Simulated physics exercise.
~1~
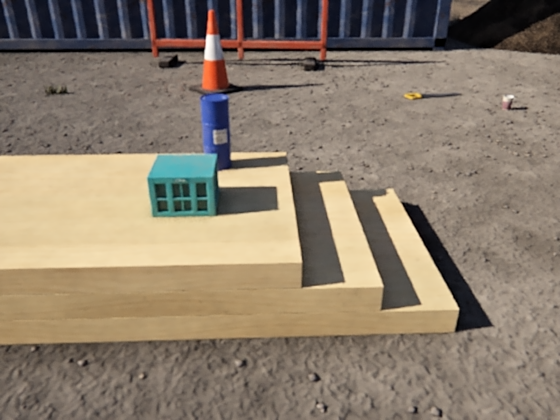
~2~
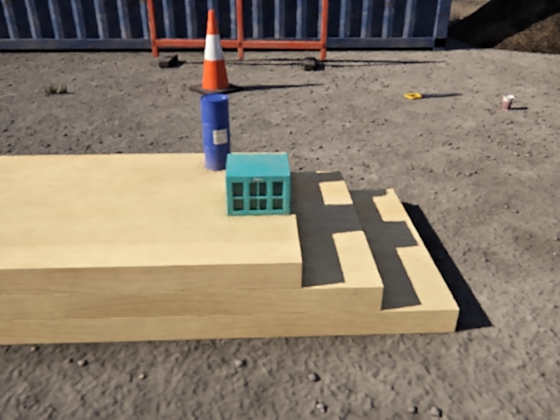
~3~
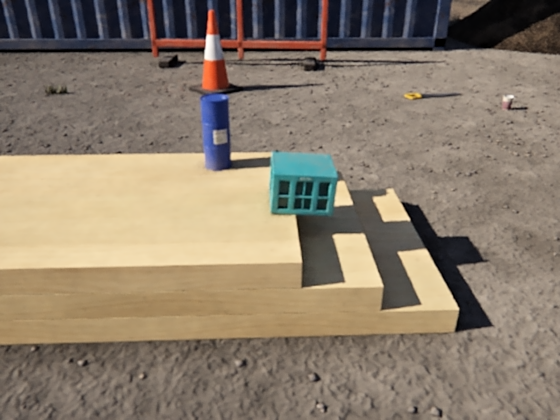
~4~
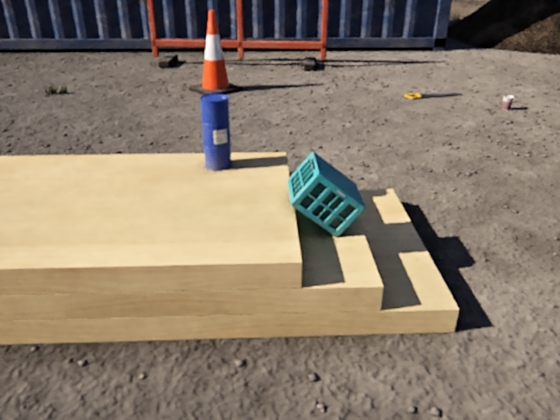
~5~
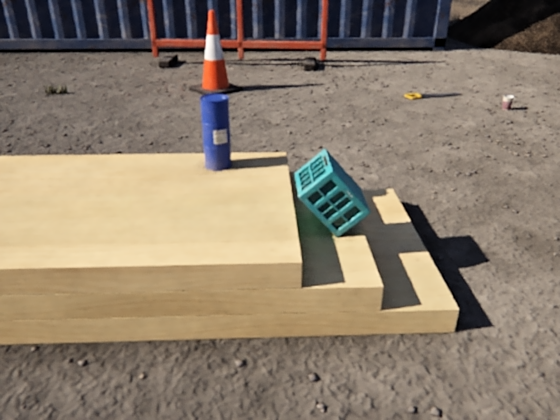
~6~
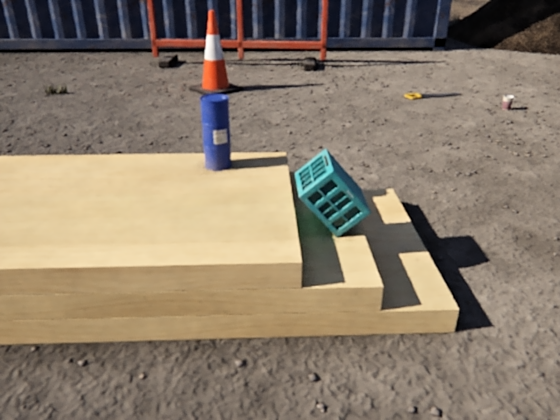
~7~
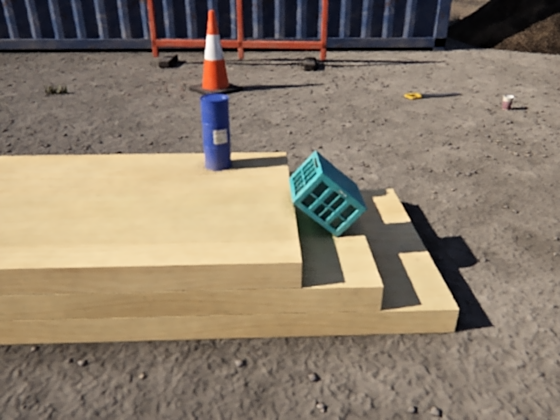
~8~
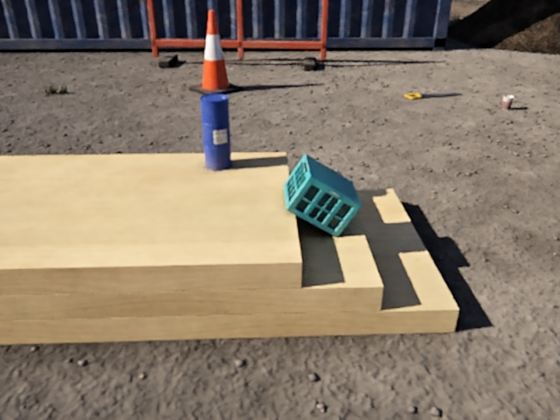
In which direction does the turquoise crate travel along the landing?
The turquoise crate moves to the right, toward the steps.
